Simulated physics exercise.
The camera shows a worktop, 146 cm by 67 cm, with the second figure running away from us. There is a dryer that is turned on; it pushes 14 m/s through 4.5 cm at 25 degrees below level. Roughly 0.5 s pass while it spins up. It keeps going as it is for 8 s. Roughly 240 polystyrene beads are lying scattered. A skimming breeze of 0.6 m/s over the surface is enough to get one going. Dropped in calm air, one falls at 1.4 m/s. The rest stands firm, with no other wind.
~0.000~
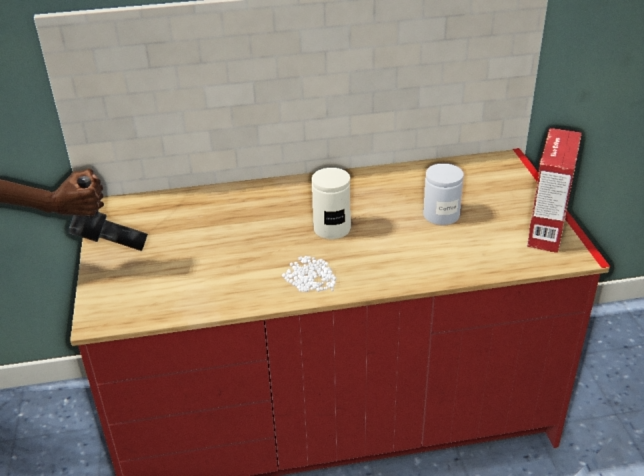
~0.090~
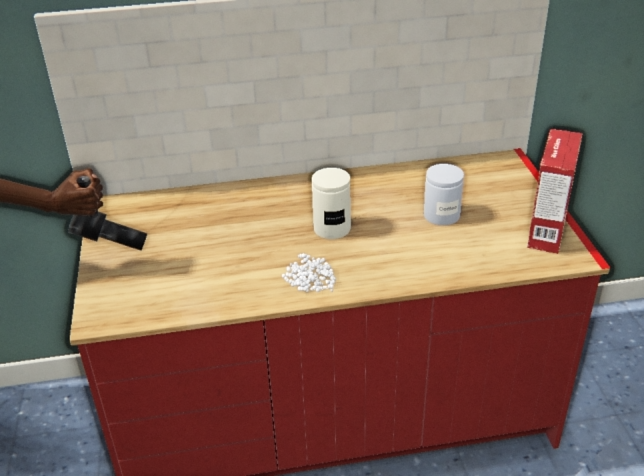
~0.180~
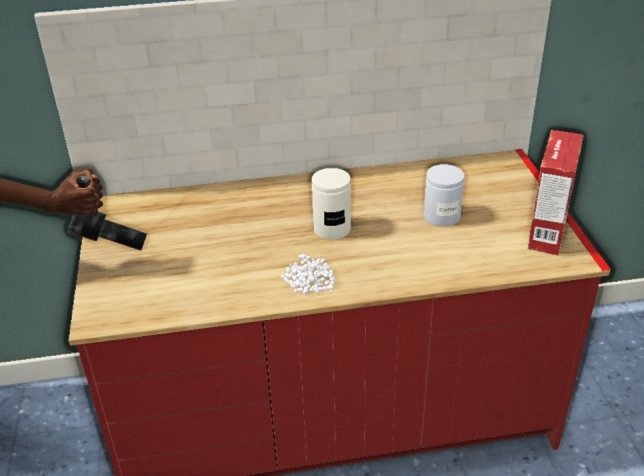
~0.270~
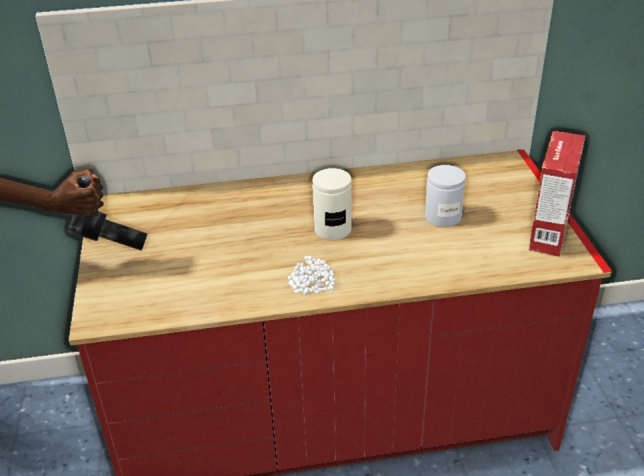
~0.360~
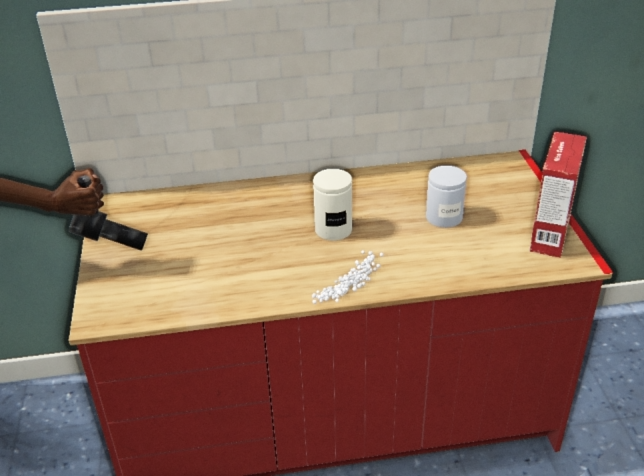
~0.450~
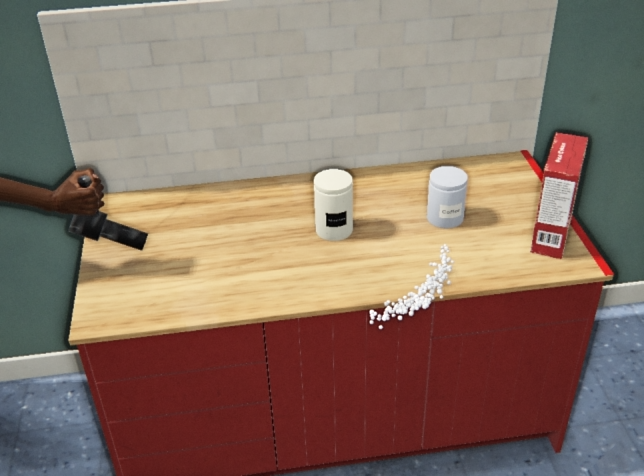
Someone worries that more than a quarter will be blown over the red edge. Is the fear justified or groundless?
My guess is the quarter mark is never passed at that edge.
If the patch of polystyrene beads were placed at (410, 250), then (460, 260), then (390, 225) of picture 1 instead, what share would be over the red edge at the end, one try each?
In that order: 80 %, 60 %, 70 %.
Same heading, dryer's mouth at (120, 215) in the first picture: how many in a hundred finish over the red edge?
Then around 0 percent.
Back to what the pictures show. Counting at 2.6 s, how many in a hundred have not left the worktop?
Near 1 percent remain.
After 1.6 s, 9 % are over the red edge; 99 % have settled or left.
After 2.6 s, 9 % are over the red edge; 99 % have settled or left.
After 4.4 s, 9 % are over the red edge; 100 % have settled or left.
After 8.0 s, at the end, 10 % are over the red edge.
